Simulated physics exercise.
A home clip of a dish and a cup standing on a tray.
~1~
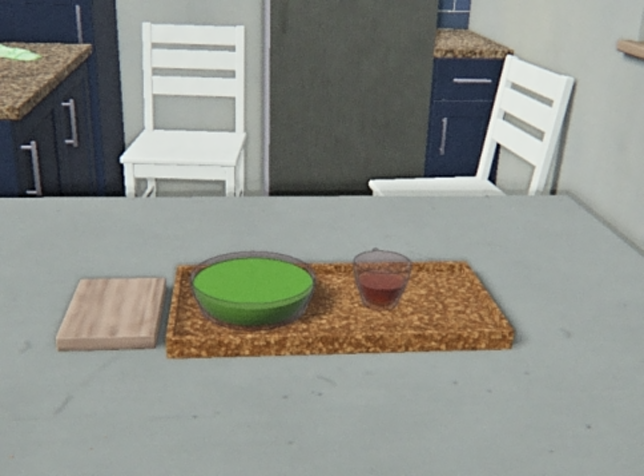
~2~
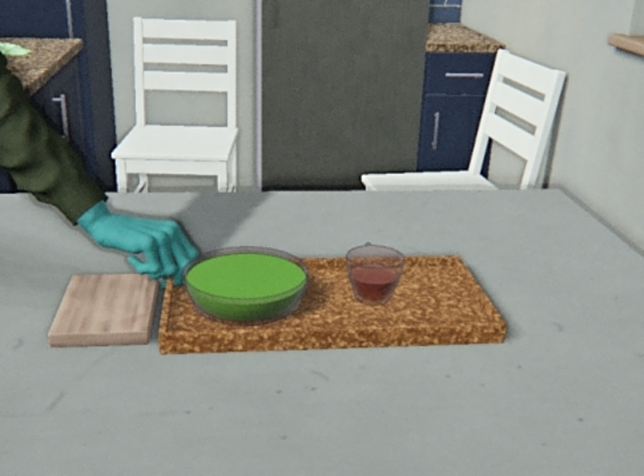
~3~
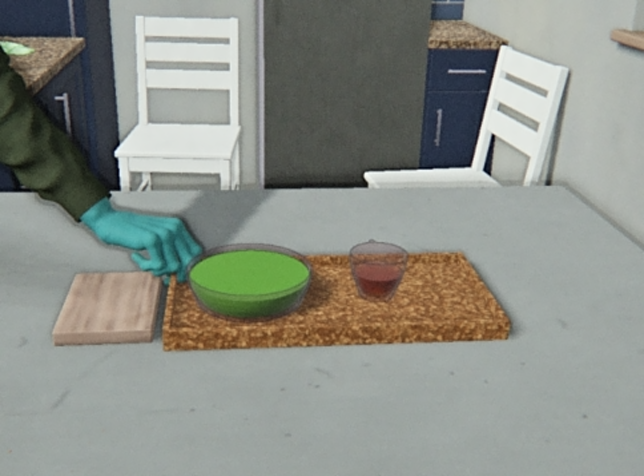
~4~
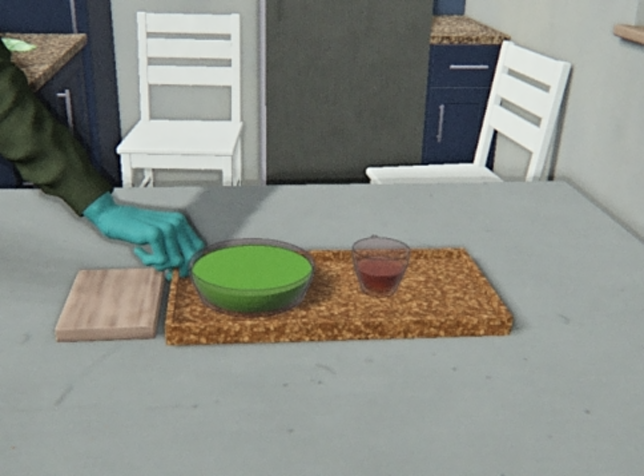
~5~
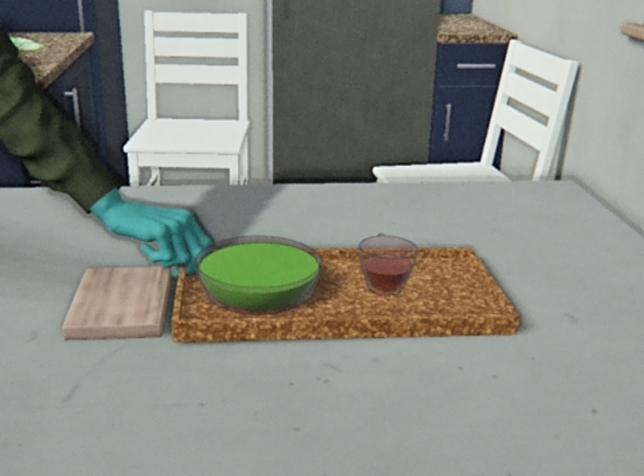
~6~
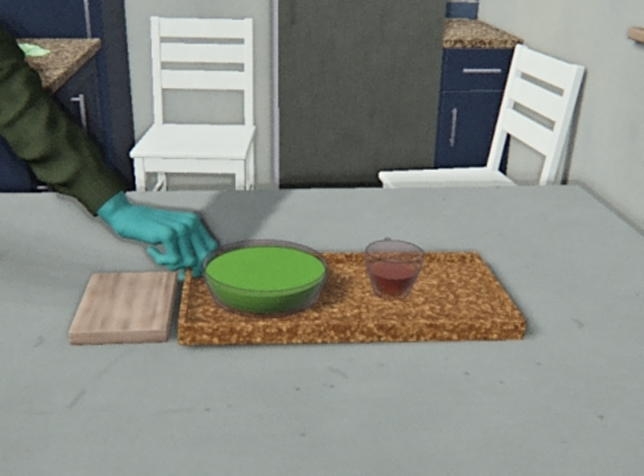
A teal-gloved hand came in from the left and took hold of the end of a speckled brown tray holding a dish of green liquid and a cup of dark red liquid, barely raising it.
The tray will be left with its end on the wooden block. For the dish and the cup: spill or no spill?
The dish stays dry outside; the cup stays dry outside.
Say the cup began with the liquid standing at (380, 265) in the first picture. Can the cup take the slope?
Verdict: Loses none.
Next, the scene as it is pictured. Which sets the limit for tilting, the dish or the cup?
That is the left one.
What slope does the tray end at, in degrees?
Roughly 3°.
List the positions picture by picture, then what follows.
The tray lies flat; dish (253, 288) about three quarters full; cup (381, 280) about half full; wooden block (106, 344), in the first frame.
A hand takes the end of the tray; dish about three quarters full, surface at (246, 278); cup about half full, surface at (374, 274), in the second frame.
The tray slopes by about 0°; dish (249, 281) about three quarters full; cup (378, 272) about half full, in the third frame.
The end is rising; dish about three quarters full, surface at (252, 269); cup about half full, surface at (380, 267); wooden block (105, 334), in the fourth frame.
The end has come up a little; dish (259, 273) about three quarters full; cup (387, 266) about half full, in the fifth frame.
Slope near 1°; dish about three quarters full, surface at (265, 271); cup about half full, surface at (393, 269); wooden block (119, 338), in the sixth frame.
A moment on, the tray slopes by about 2°; dish, all is still inside; cup, all is still inside.
Further on, the tray slopes by about 4°; dish, all is still inside; cup, all is still inside.
When it is over, the tray slopes by about 3°, resting on the wooden block; dish, all is still inside; cup, all is still inside.
